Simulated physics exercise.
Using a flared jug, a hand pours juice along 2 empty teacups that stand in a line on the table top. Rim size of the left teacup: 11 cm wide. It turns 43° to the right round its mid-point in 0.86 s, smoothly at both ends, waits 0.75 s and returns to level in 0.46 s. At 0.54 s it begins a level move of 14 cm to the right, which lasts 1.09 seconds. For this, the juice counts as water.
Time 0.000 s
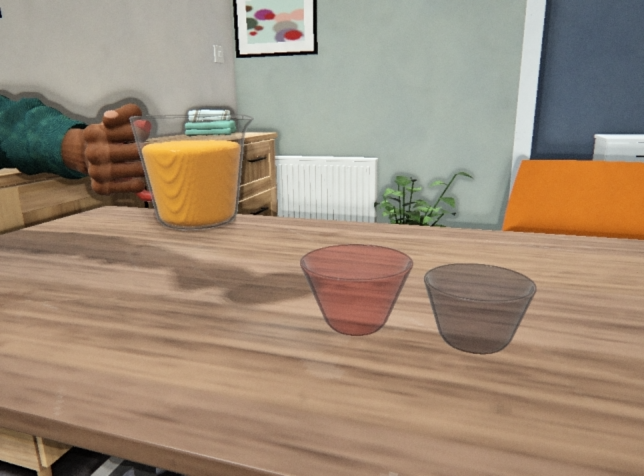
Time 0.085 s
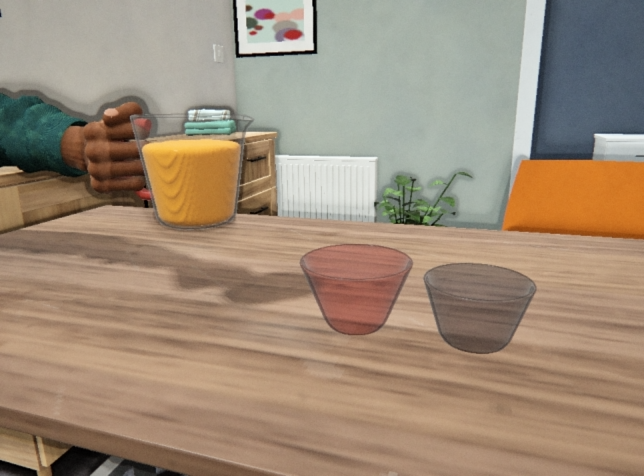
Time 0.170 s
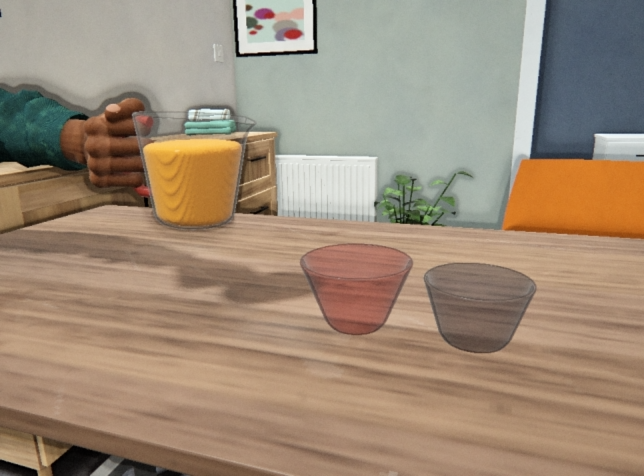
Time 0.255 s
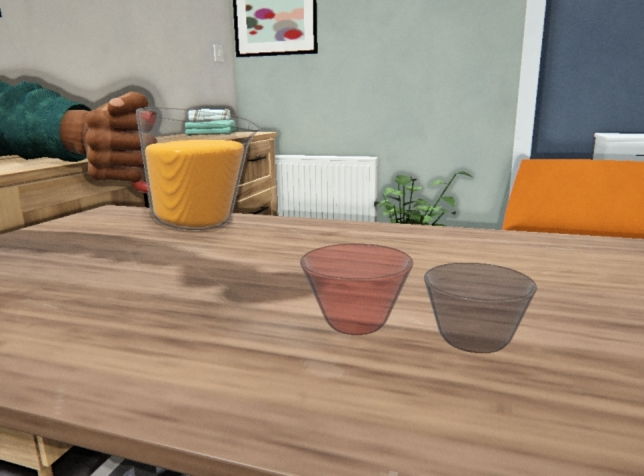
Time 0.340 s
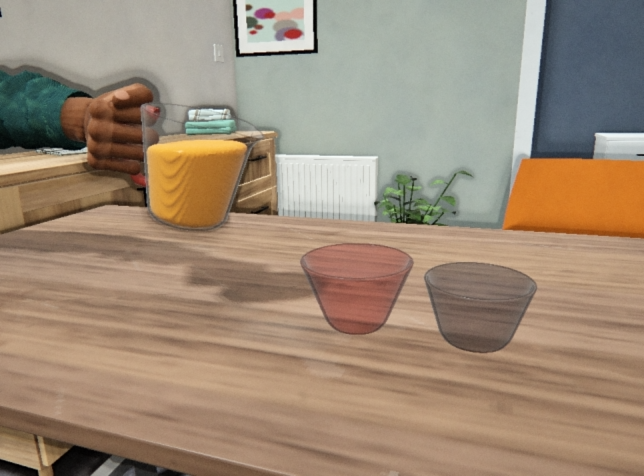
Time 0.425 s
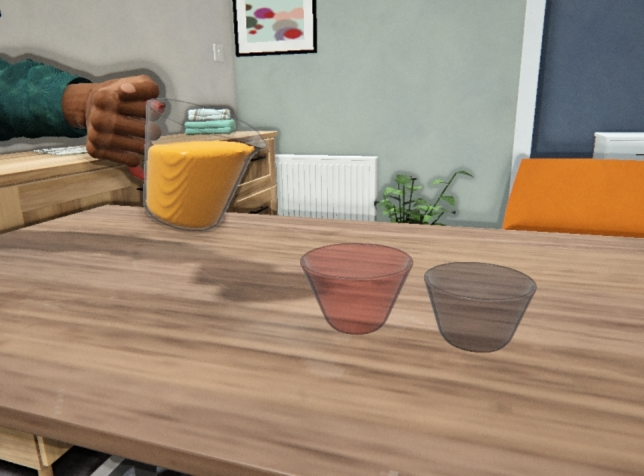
A hand in a green sleeve gradually tilting a clear jug of orange juice rightward near two empty cups on a wooden table.
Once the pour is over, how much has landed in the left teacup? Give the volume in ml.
Something like 80 ml ends up there.
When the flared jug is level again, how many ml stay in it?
It ends up holding near 420 ml.
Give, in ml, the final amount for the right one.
I'd put it at near 70 ml.
After 0.88 s the tilt is 43° and from the left they hold 15 ml, 0 ml, the flared jug 550 ml, and 5 ml is on the table top.
After 1.21 s the tilt is 43° and from the left they hold 70 ml, 0 ml, the flared jug 490 ml, and 5 ml is on the table top.
After 1.55 s the tilt is 43° and from the left they hold 85 ml, 35 ml, the flared jug 435 ml, and 20 ml is on the table top.
After 1.93 s the tilt is 9° and from the left they hold 85 ml, 65 ml, the flared jug 420 ml, and 25 ml is on the table top.
In the end from the left they hold 85 ml, 65 ml, the flared jug 420 ml, and 25 ml is on the table top.
